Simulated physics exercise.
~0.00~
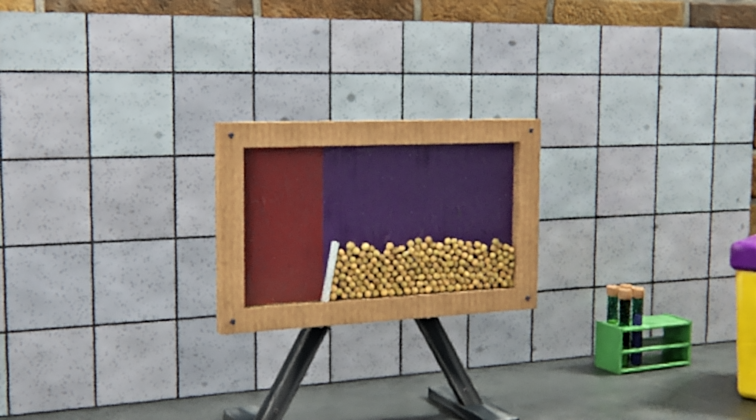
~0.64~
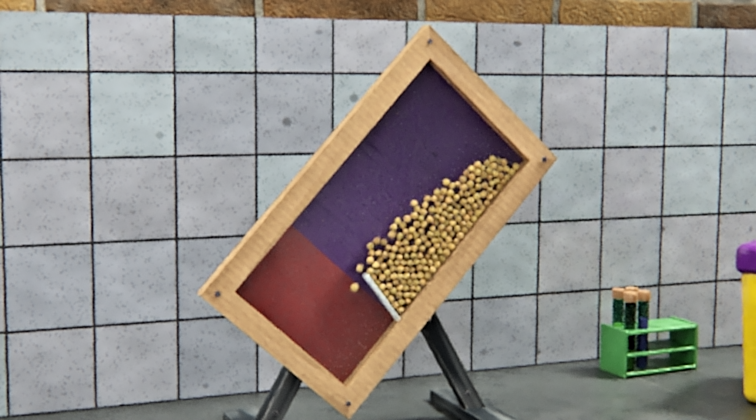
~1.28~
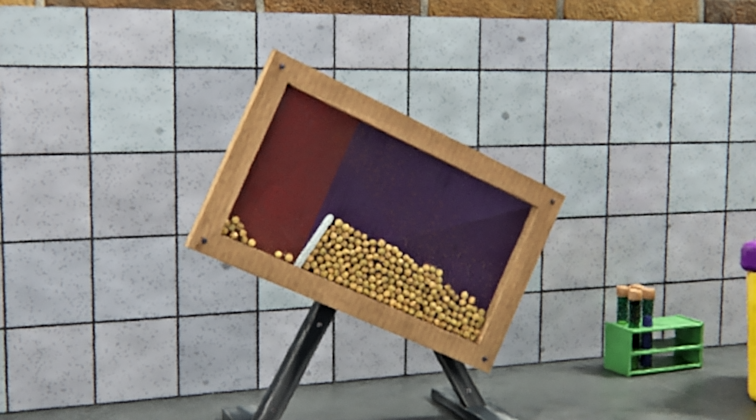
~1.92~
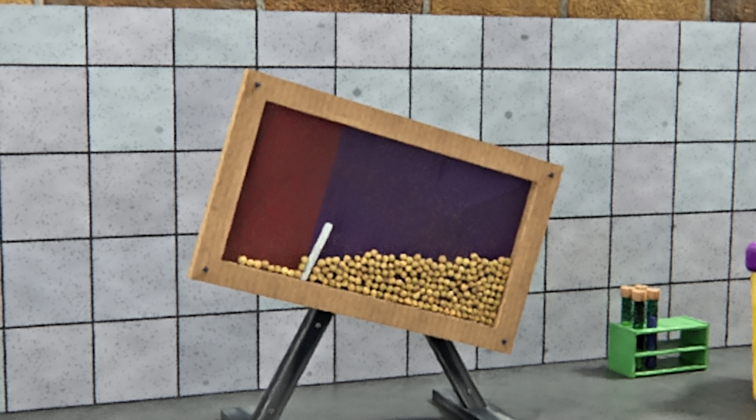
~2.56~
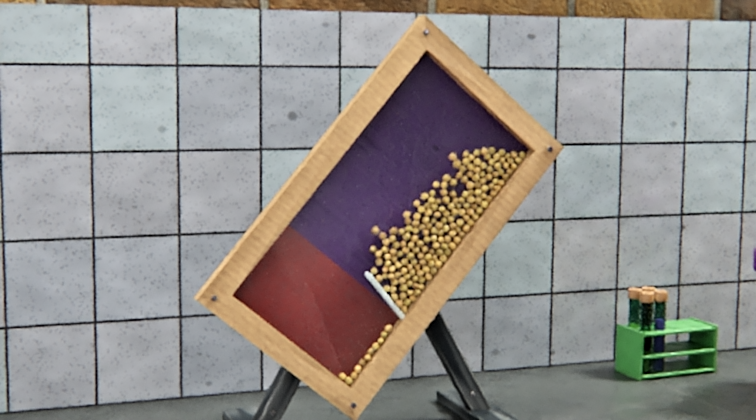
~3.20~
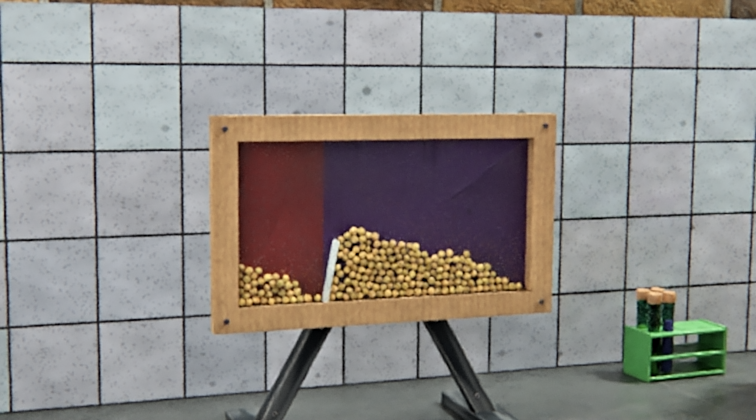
A wood-framed box of dried chickpeas tilts anticlockwise, swings over clockwise, then tilts anticlockwise again before returning to level, some chickpeas spilling past a short white divider. It ends with a small pile in the red strip and most heaped in the purple strip.
